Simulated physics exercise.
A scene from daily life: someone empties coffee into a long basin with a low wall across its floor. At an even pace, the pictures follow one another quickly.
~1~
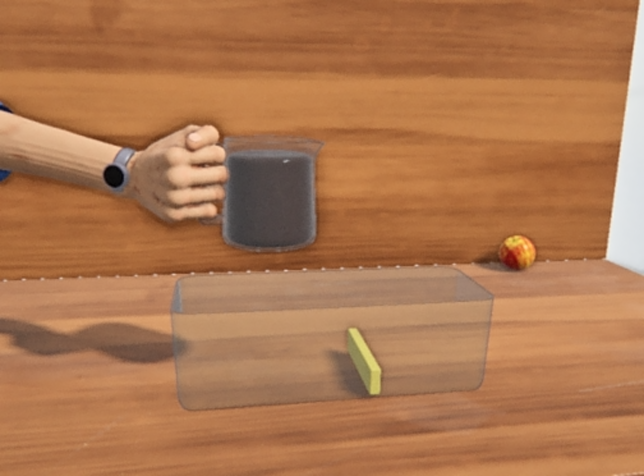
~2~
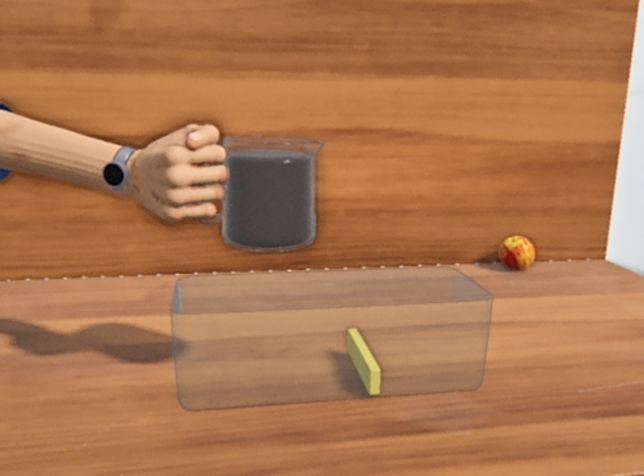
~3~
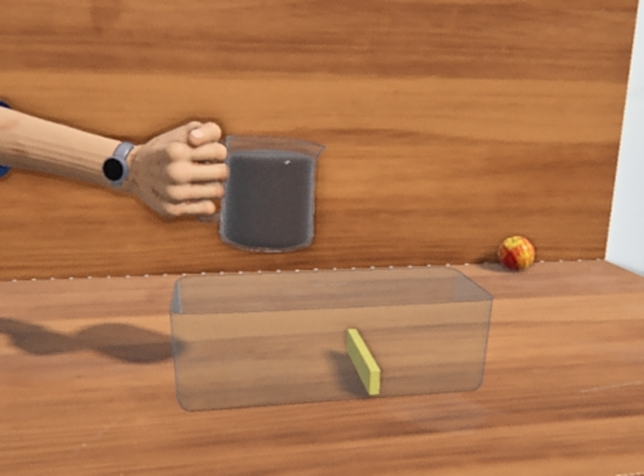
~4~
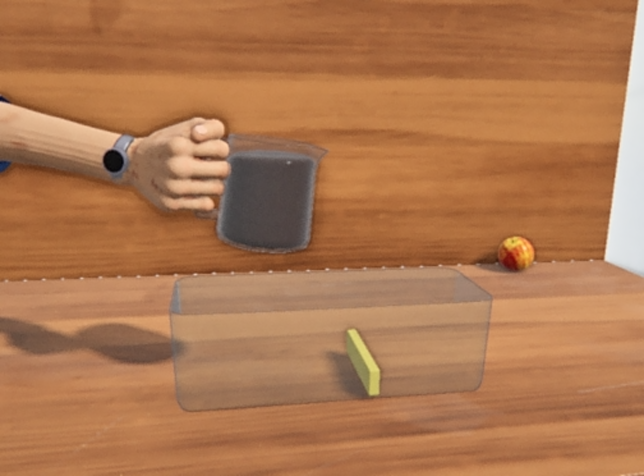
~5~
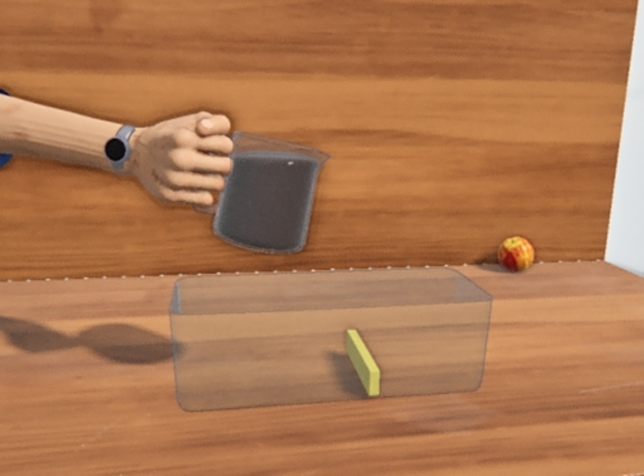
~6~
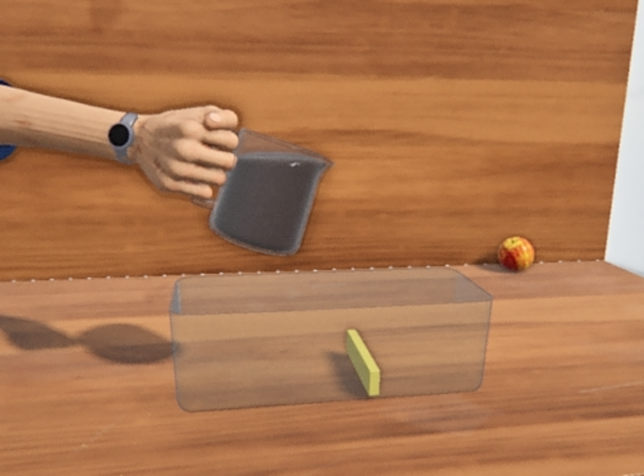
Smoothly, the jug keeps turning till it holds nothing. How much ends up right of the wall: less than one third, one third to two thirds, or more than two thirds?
The share right of the wall is going to reach a third without passing two thirds.
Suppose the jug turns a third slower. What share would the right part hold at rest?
Some 60 per cent.
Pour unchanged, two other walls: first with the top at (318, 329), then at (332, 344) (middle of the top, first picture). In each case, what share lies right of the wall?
Try one about 95 %, try two about 90 %.
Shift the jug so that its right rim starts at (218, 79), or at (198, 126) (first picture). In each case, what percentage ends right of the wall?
You'd get 15 percent from the first and 20 percent from the second.
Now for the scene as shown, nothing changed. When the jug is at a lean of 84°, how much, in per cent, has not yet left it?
Remaining share, estimated: 70 %.
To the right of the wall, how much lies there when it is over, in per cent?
55 in a hundred.
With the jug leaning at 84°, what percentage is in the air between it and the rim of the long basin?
Around 20 in a hundred.
A moment on, the jug is tipped on its side and 70 per cent is still to pour, 0 is left of the wall and 10 right of it.
Next, the jug is tipped right over and 14 per cent is still to pour, 17 is left of the wall and 58 right of it.
Then the jug is tipped right over and 0 per cent is still to pour, 34 is left of the wall and 64 right of it.
Later the jug is tipped right over and 0 per cent is still to pour, 44 is left of the wall and 55 right of it.
At rest 44 per cent lies left of the wall, 55 right of it and 1 outside.
